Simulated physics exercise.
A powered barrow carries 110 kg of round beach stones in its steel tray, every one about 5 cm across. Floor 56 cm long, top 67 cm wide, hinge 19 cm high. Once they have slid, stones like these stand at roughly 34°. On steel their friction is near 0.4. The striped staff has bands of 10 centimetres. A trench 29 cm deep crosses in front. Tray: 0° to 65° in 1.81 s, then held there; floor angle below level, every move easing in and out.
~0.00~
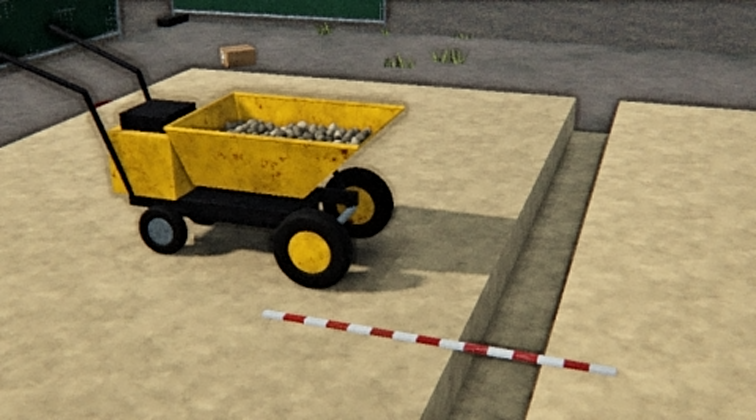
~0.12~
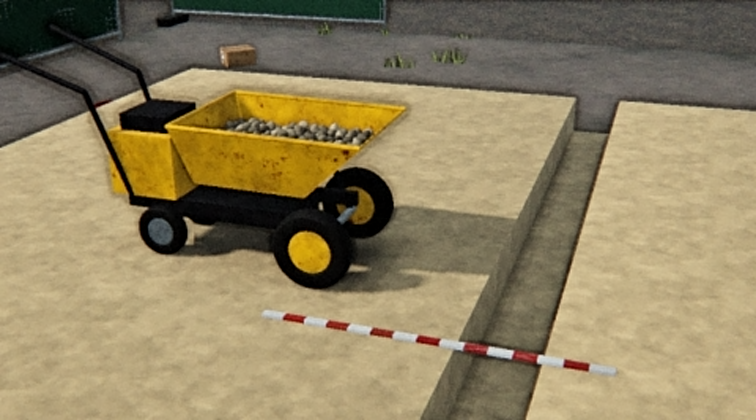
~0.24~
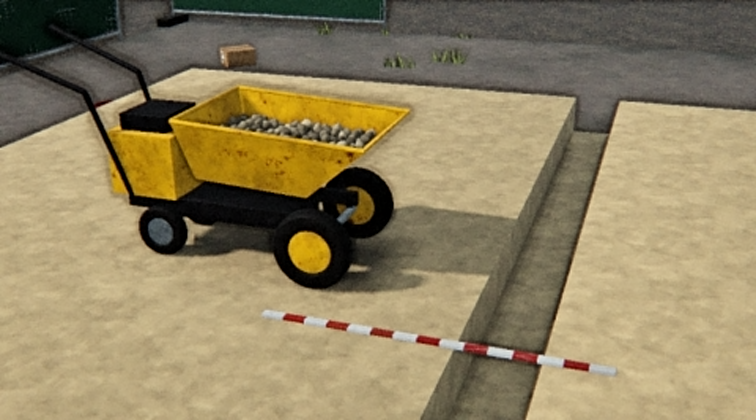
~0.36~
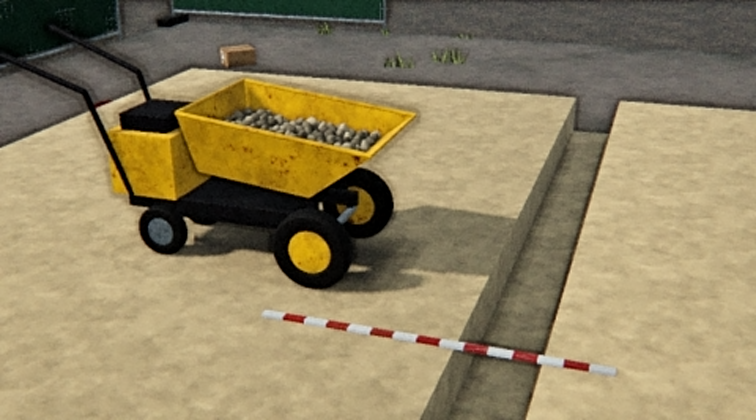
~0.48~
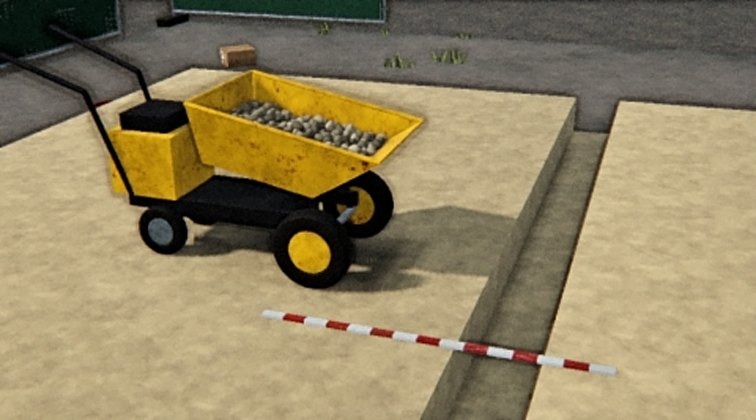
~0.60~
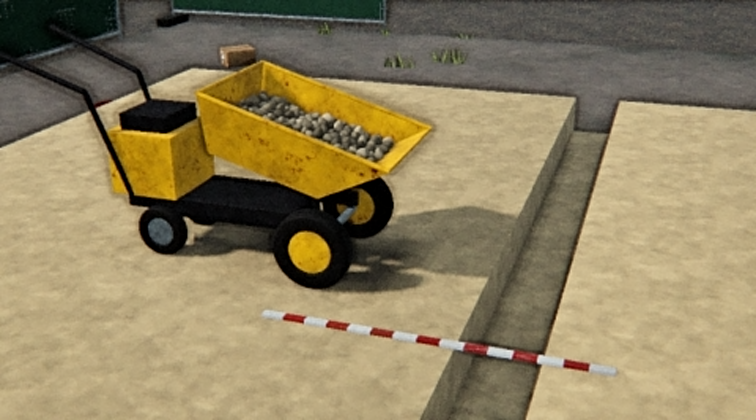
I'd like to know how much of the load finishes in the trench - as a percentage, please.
Somewhere near 88 per cent of it finishes in the trench.
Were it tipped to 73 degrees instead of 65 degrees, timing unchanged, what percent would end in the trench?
In that case around 75 percent.
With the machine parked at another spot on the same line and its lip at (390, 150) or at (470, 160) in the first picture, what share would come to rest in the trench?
It'd be around 100 per cent and after that around 20 per cent.
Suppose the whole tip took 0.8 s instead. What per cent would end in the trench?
With that change, it comes to around 95 per cent.
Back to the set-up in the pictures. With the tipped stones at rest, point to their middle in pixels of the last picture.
Somewhere around (520, 325) in the last picture.
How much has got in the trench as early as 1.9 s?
Close to 50 per cent has got there by then.
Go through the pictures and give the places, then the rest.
In the first frame, the tray is at 0°, its lip at (358, 148); the top of the load is at (290, 132).
In the second frame, the tray is at 1°, its lip at (360, 149); the top of the load is at (286, 130); the stones move at 0.1 m/s on average.
The third frame shows lip at (365, 152), floor tilted 3°, highest stones at (262, 124); the stones move at 0.2 m/s on average.
The fourth frame shows lip at (371, 157), floor tilted 7°, highest stones at (254, 119); the stones move at 0.3 m/s on average.
The fifth frame shows lip at (380, 163), floor tilted 11°, highest stones at (256, 112); the stones move at 0.4 m/s on average.
The sixth frame shows lip at (389, 172), floor tilted 17°, highest stones at (261, 104); the stones move at 0.4 m/s on average.
After 1.4 s the floor is at 55°; 100 % in the tray; the foremost stones are at (445, 216).
After 1.9 s the floor is at 65°; 32 % in the tray, 18 % short of the trench, 50 % in the trench; the foremost stones are at (557, 328).
After 2.3 s the floor is at 65°; 7 % in the tray, 18 % short of the trench, 75 % in the trench; the foremost stones are at (558, 323).
After 4.2 s the floor is at 65°; 0 % in the tray, 12 % short of the trench, 88 % in the trench; the foremost stones are at (560, 318).
